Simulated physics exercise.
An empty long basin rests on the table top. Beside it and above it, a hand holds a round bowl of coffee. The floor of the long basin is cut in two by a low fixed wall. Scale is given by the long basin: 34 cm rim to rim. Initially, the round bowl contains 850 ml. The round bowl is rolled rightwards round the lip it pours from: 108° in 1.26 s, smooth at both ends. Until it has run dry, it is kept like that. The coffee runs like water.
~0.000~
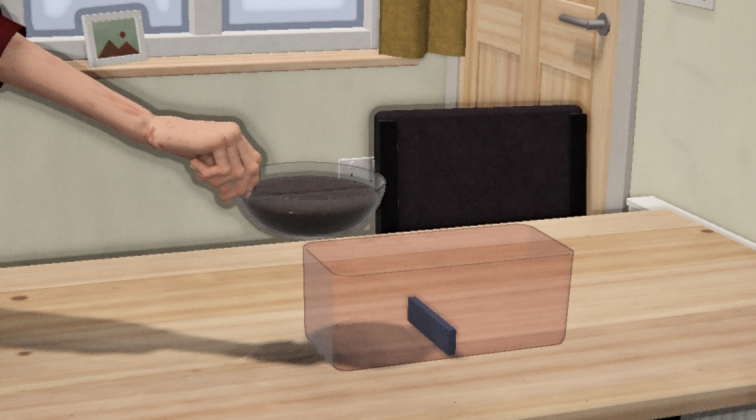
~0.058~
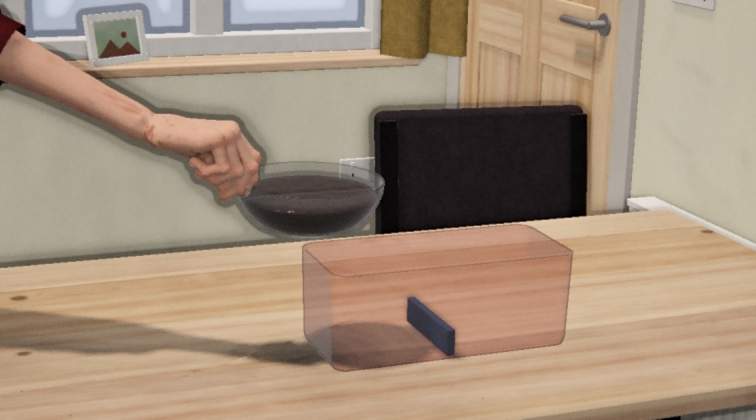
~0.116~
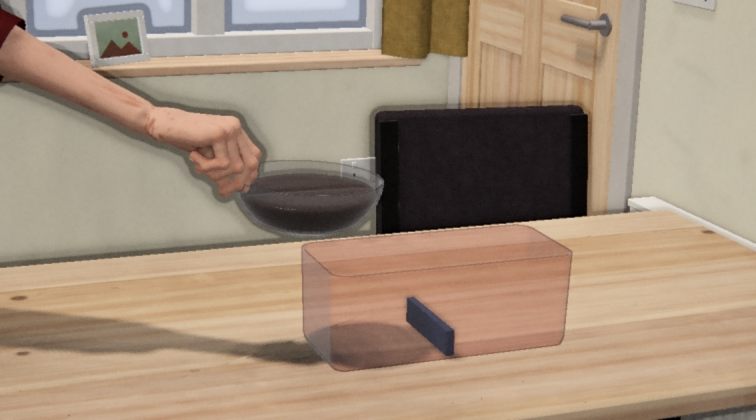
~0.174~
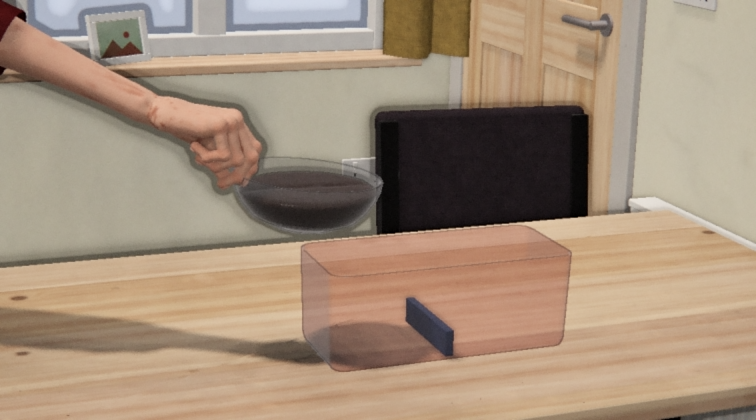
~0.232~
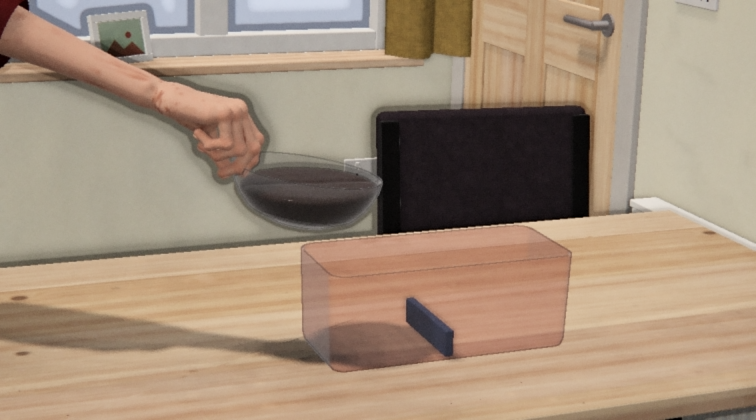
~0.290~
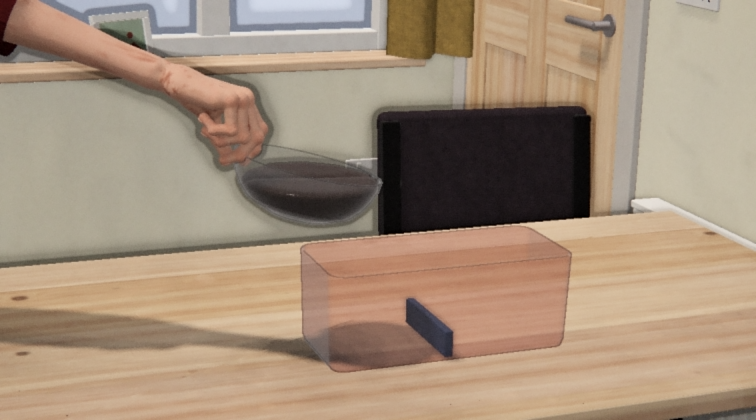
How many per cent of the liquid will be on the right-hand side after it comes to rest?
Some 77 per cent will be on the right-hand side.
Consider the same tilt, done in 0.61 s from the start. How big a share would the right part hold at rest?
In that case, roughly 65 per cent.
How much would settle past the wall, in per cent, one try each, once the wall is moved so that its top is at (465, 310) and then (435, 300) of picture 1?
I'd put it at about 25 per cent for the first and about 80 per cent for the second.
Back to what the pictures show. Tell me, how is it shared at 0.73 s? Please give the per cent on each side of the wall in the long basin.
Around 8 percent on the left and 14 on the right.
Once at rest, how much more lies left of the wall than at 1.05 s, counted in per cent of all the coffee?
I'd say near 6 percent.
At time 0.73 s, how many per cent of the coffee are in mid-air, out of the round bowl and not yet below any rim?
At that moment, about 44 percent.
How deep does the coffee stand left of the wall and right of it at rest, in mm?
Final reading - left some 8 mm, right some 28 mm.
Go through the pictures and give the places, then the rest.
It leans 0°; its right rim is at (379, 176); the coffee meets the walls at (241, 198) and (373, 188); the long basin's rim runs from (318, 262) to (551, 239); the wall's top is at (431, 314), in the first picture.
It leans 1°; its right rim is at (378, 177); the coffee meets the walls at (240, 198) and (372, 188), in the second picture.
It leans 2°; its right rim is at (378, 177); the coffee meets the walls at (240, 195) and (371, 187), in the third picture.
It leans 5°; its right rim is at (377, 177); the coffee meets the walls at (239, 192) and (371, 185), in the fourth picture.
It leans 9°; its right rim is at (376, 178); the coffee meets the walls at (240, 186) and (372, 181), in the fifth picture.
It leans 14°; its right rim is at (376, 178); the coffee meets the walls at (242, 180) and (373, 176), in the sixth picture.
By 0.73 s the tilt is 67° and 34 per cent is still to pour, 8 is left of the wall and 15 right of it.
By 1.05 s the tilt is 101° and 0 per cent is still to pour, 16 is left of the wall and 79 right of it.
By 1.39 s the tilt is 108° and 0 per cent is still to pour, 19 is left of the wall and 81 right of it.
By 1.76 s the tilt is 108° and 0 per cent is still to pour, 22 is left of the wall and 77 right of it.
At rest 23 per cent lies left of the wall, 77 right of it and 0 outside.
